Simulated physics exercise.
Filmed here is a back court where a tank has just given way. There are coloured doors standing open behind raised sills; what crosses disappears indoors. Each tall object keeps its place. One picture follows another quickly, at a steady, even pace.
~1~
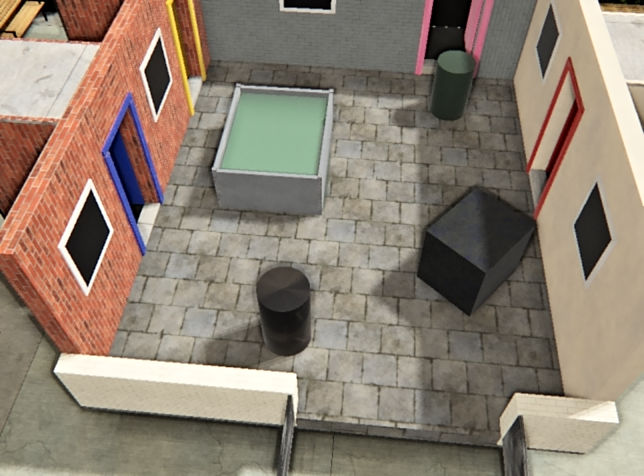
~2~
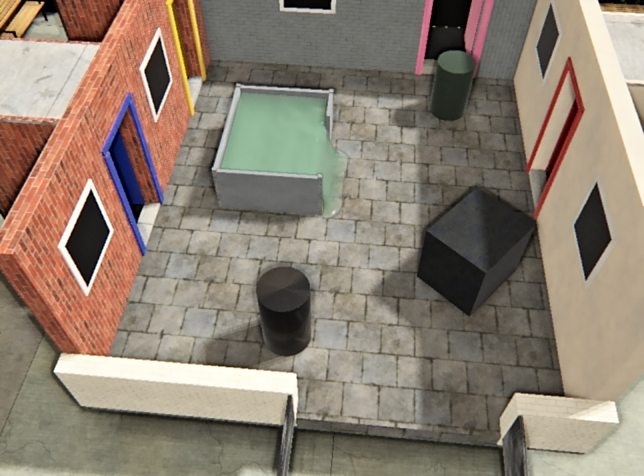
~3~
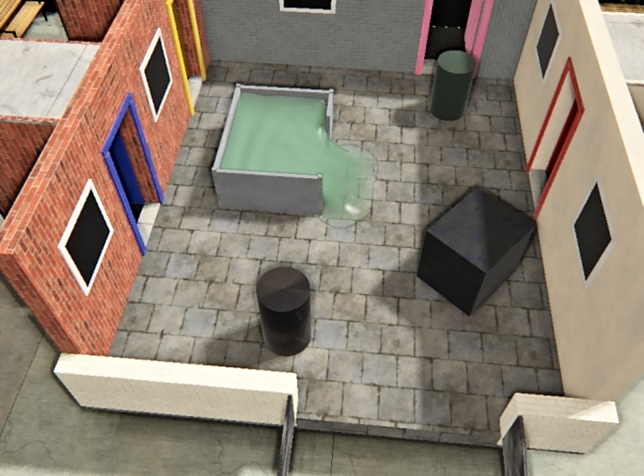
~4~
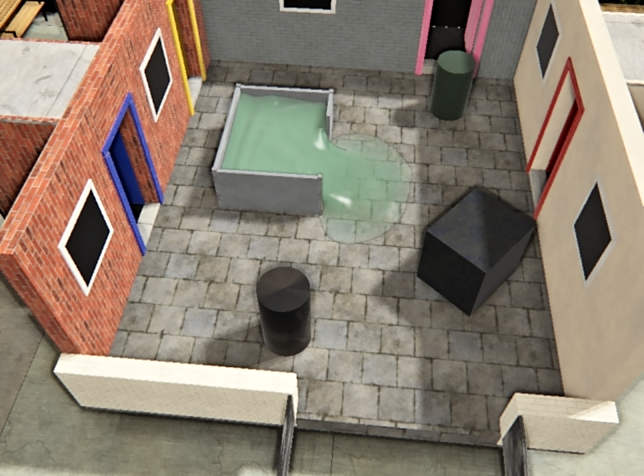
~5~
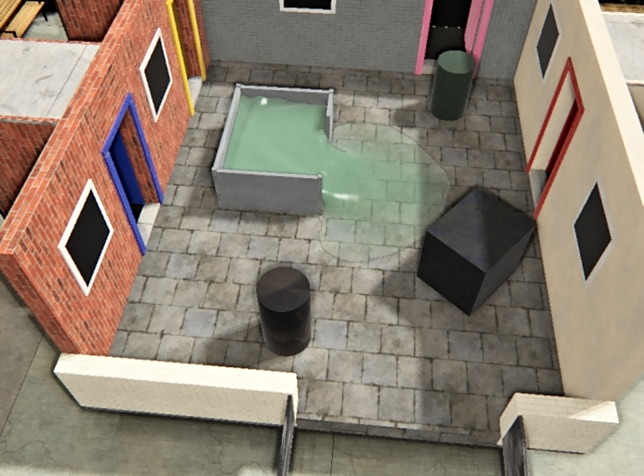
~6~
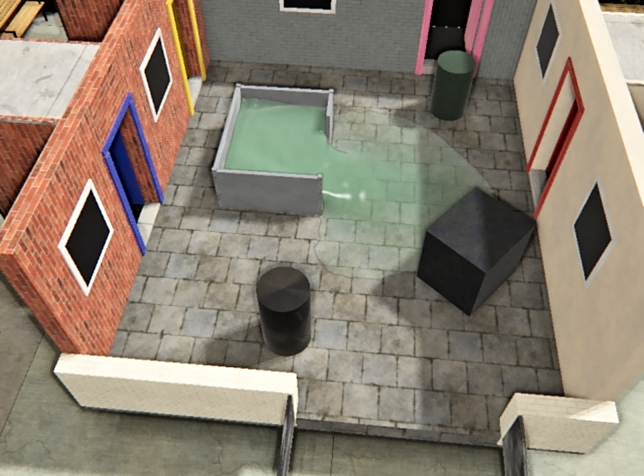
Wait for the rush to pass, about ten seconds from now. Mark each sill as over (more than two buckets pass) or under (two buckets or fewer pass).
The pink door is under, the red door is over, the blue door is under, the yellow door is under.
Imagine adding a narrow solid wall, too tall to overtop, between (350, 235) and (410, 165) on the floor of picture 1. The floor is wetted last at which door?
The one you want is the yellow one.
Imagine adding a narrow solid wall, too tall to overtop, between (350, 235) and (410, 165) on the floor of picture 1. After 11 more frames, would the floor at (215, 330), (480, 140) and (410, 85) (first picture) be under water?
Results in sequence: Swamped / swamped / swamped.
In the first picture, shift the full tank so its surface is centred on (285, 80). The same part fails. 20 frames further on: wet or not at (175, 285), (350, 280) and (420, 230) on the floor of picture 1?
In that order: No water, under water, under water.
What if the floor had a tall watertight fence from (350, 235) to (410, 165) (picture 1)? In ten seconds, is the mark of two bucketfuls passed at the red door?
Red door: Undershoots.
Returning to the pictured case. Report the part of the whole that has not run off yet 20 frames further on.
Estimate: 84 per cent.
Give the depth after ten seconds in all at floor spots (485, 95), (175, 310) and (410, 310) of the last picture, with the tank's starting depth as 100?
In order: 10, 0, 4 %.
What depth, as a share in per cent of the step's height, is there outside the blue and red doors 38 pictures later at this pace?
Some 0 percent, then some 100 percent.
A moment on, water covers 30 % of the floor; the pink door not reached, the red door over two buckets in, the blue door not reached, the yellow door not reached.
Next, water covers 40 % of the floor; the pink door wet at the sill, nothing in, the red door far over two buckets in, the blue door not reached, the yellow door not reached.
Then, water covers 50 % of the floor; the pink door wet at the sill, nothing in, the red door far over two buckets in, the blue door not reached, the yellow door not reached.
Later, water covers 65 % of the floor; the pink door wet at the sill, nothing in, the red door far over two buckets in, the blue door not reached, the yellow door not reached.
In the end, water covers 80 % of the floor; the pink door wet at the sill, nothing in, the red door far over two buckets in, the blue door not reached, the yellow door wet at the sill, nothing in.
